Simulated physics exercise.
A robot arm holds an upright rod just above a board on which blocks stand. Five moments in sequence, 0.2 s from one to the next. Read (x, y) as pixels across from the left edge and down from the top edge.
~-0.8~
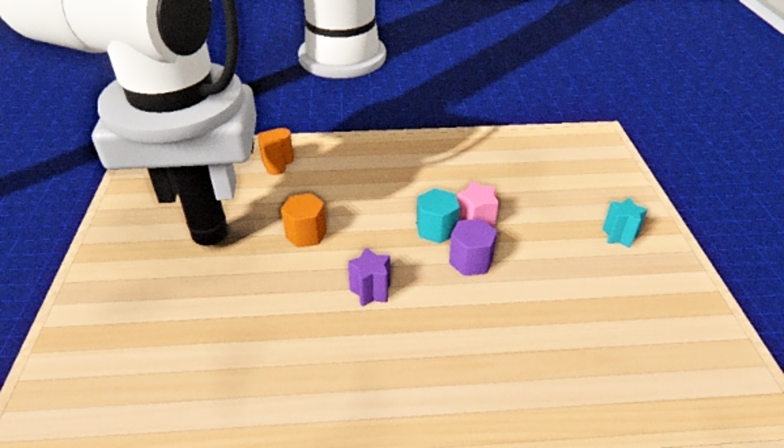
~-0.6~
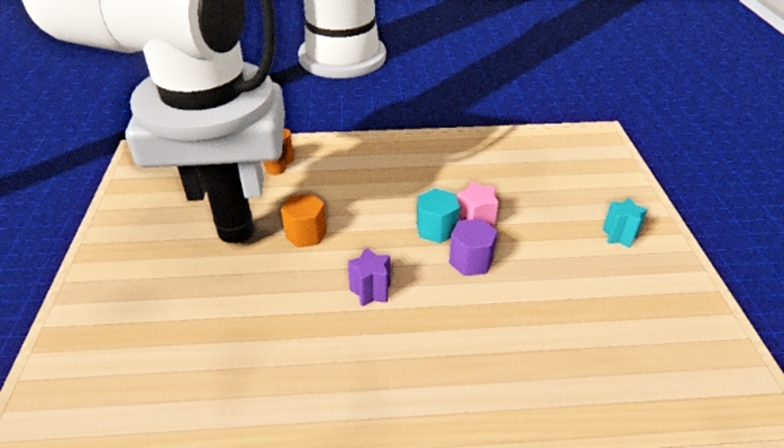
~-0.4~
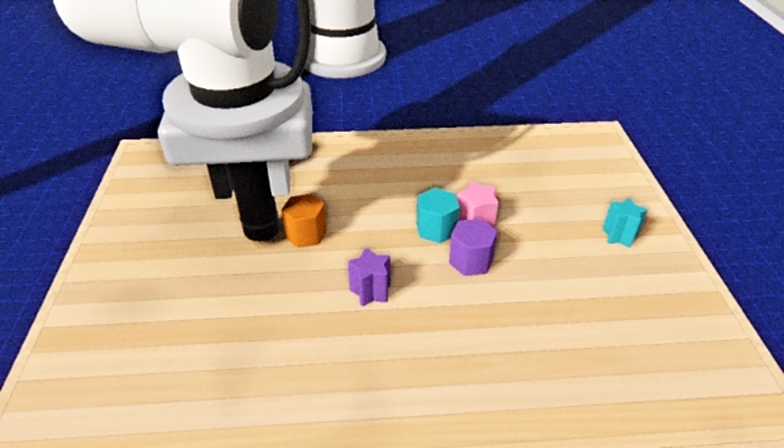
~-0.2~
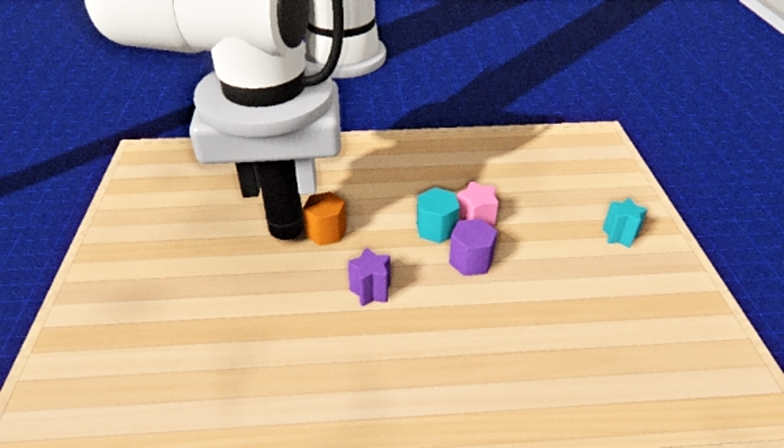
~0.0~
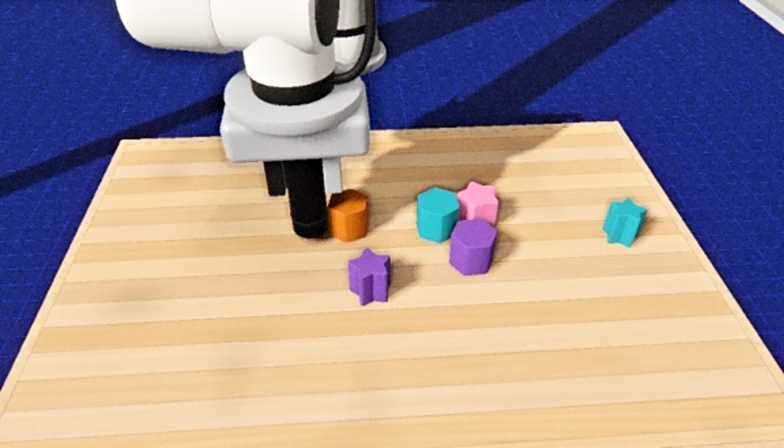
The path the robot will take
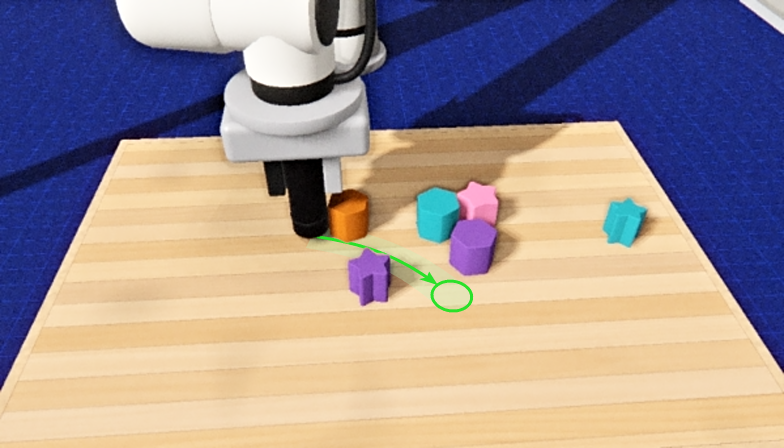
A light striped wooden board lies on a blue floor, seen from the front and above by a still camera. A white and grey robot arm holds a black rod upright at the left, near two orange blocks, with a purple star in front, turquoise, pink and purple blocks clustered right of centre, and a turquoise star at far right. The arm glides rightward, hiding the rear orange block, and its rod meets the orange six-sided block and pushes it a short way right.
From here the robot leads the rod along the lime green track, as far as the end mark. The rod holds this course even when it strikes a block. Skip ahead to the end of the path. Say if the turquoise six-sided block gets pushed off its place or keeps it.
By the last moment, the turquoise six-sided block will still be in its place.
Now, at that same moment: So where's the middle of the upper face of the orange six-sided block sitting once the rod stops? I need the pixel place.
(380, 197)
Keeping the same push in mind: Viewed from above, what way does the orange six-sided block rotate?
From above, it turns counterclockwise.
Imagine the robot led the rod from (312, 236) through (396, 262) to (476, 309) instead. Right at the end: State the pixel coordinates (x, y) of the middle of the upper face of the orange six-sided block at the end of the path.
Close to (377, 198).
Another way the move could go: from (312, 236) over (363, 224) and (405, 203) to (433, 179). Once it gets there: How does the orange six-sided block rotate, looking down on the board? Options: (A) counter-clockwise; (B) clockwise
Choice B: Clockwise.
Path on the board, from (312, 236) through (362, 246) and (409, 266) to (452, 296).
What follows on the original path. One third of the way, rod (363, 239); orange six-sided block (380, 197), turned 70° anticlockwise.
Two thirds of the way, rod (410, 259); orange six-sided block (380, 197), turned 70° anticlockwise.
At the end, rod (453, 288); orange six-sided block (380, 197), turned 70° anticlockwise; turquoise six-sided block in place.
